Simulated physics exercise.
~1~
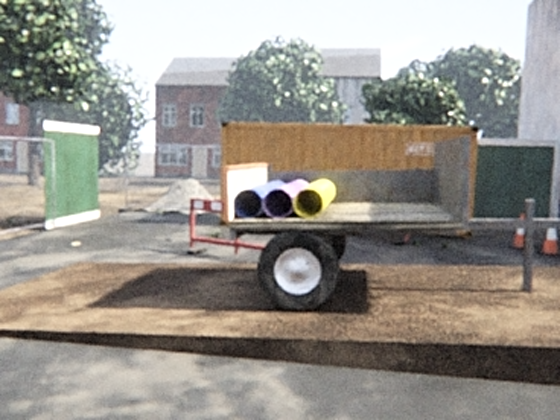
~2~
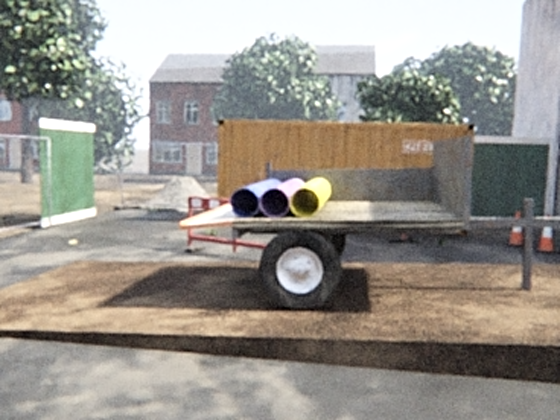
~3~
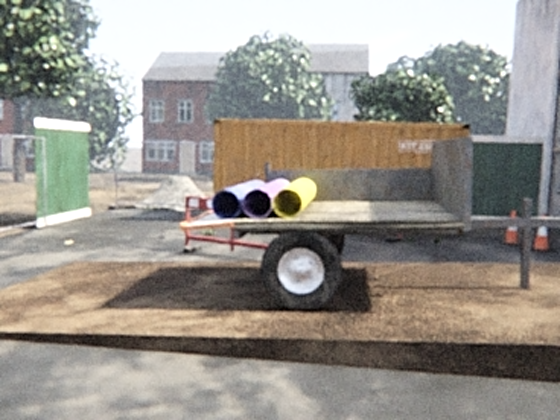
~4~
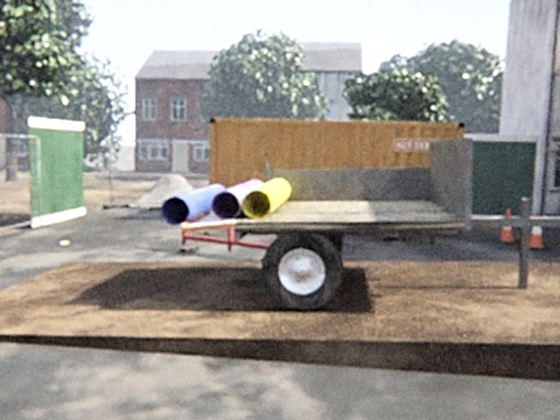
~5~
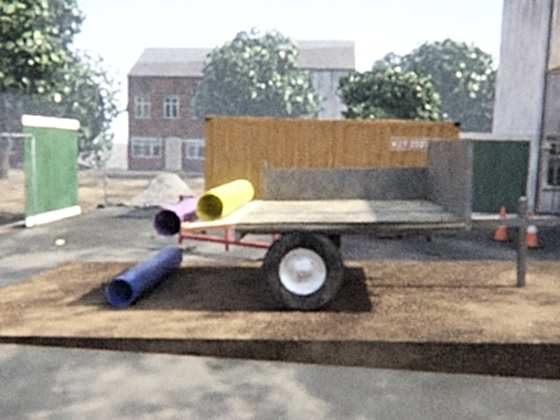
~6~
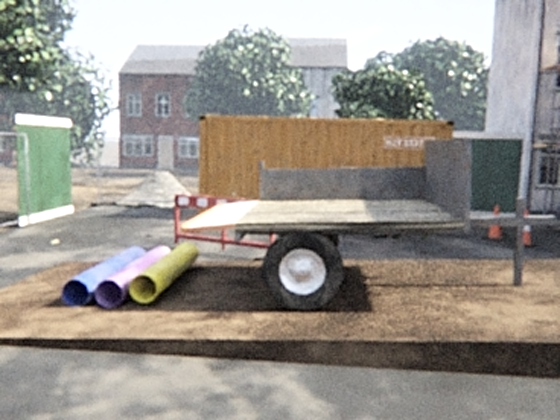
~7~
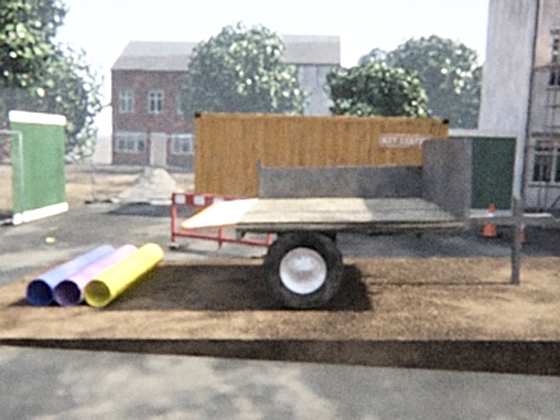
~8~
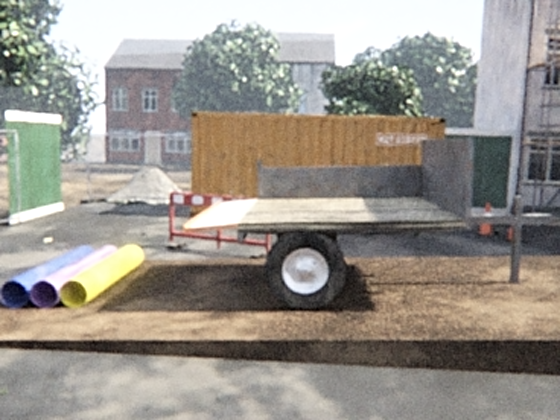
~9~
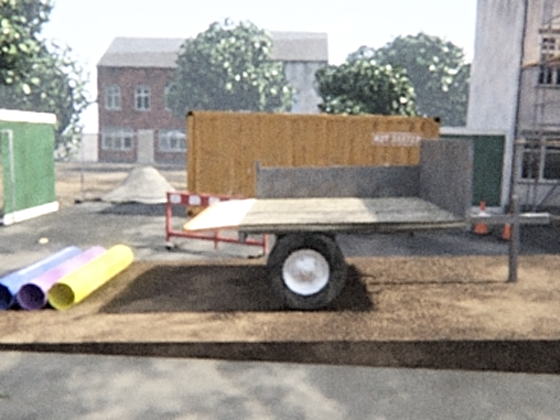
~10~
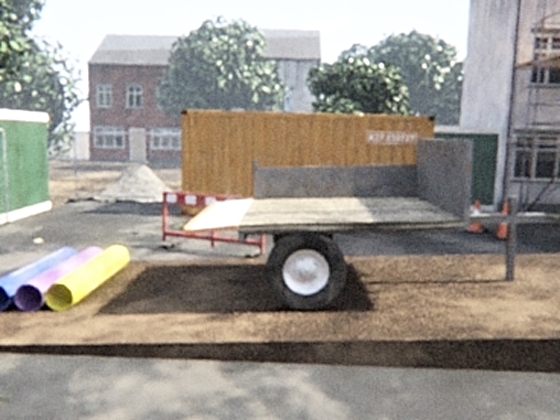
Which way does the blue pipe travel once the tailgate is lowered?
The blue pipe rolls to the left, dropping off the tailgate and carrying on that way across the ground.
